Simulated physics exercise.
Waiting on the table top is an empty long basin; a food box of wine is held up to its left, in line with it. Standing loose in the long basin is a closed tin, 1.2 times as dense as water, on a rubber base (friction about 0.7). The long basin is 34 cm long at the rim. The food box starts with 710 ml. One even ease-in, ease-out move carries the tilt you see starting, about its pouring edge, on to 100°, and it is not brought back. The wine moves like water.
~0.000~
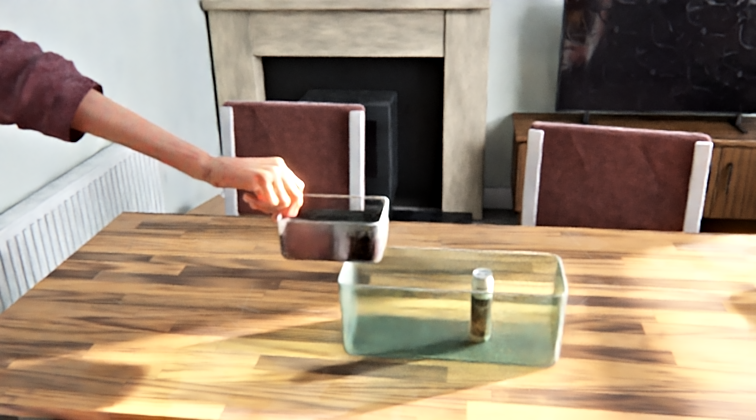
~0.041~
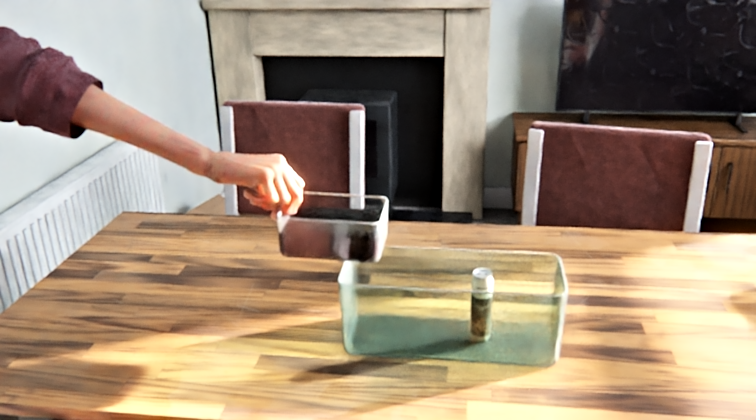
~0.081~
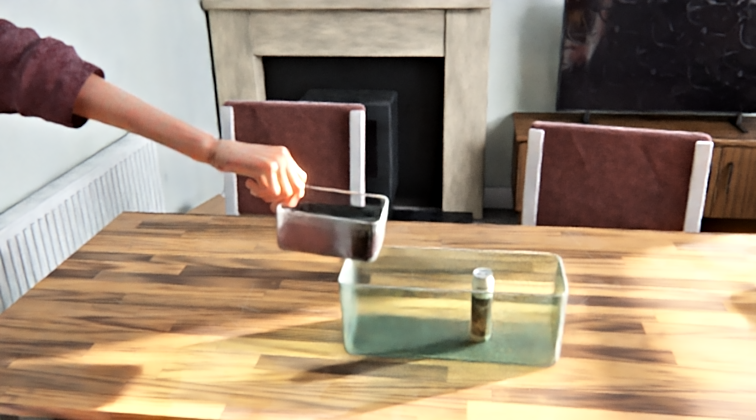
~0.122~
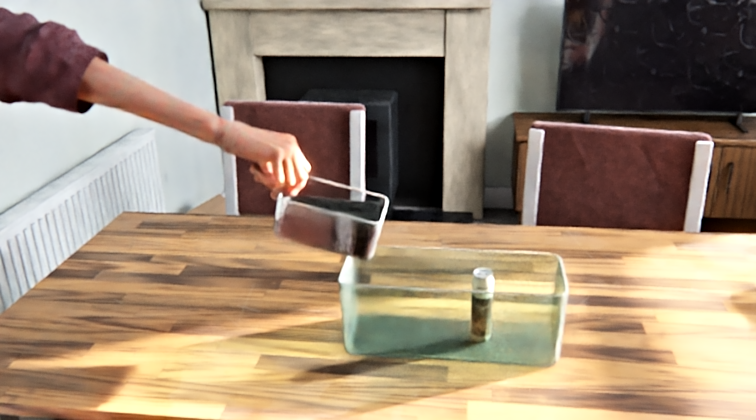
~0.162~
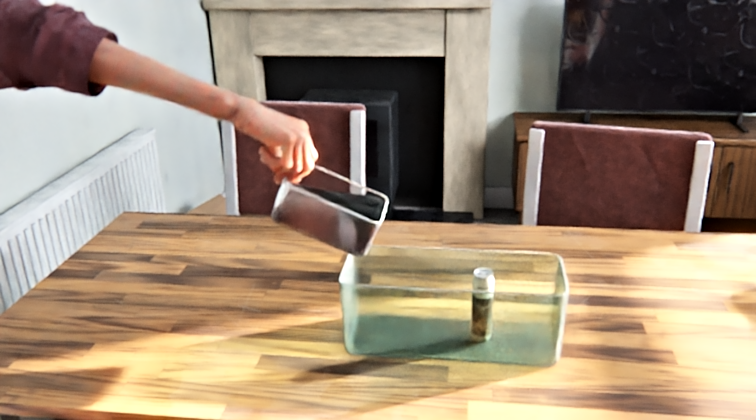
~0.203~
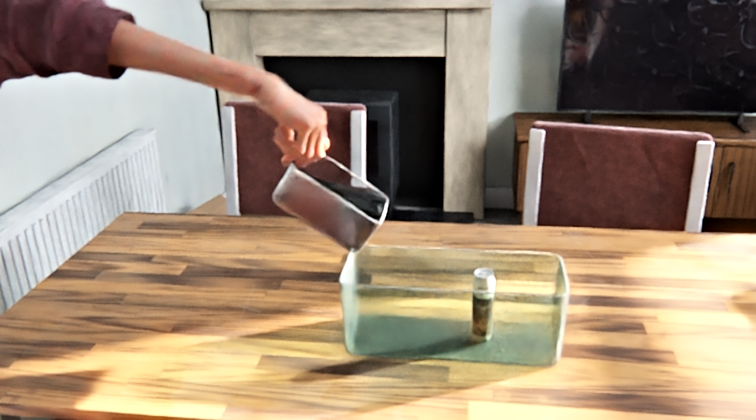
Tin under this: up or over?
It will go down.
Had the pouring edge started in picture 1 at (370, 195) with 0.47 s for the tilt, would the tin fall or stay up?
It does not tip.
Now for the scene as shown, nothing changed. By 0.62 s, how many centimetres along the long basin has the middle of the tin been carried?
1 cm, roughly.
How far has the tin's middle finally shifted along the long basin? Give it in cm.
Around 5.5 cm.
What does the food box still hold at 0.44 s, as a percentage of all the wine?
Roughly 34 per cent.
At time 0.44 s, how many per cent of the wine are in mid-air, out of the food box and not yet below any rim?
Close to 56 per cent, I'd say.
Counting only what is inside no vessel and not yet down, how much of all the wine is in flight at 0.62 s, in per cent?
Near 10 percent.
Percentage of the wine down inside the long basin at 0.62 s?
I'd put it at roughly 84 per cent.
After 0.44 s the tilt is 96° and 34 per cent is still to pour; the tin stands where it began.
After 0.62 s the tilt is 100° and 6 per cent is still to pour; the tin stands 1 cm from where it began.
After 0.81 s the tilt is 100° and 1 per cent is still to pour; the tin stands 3 cm from where it began.
After 1.01 s the tilt is 100° and 0 per cent is still to pour; the tin leans 16°.
In the end the tin lies on its side.
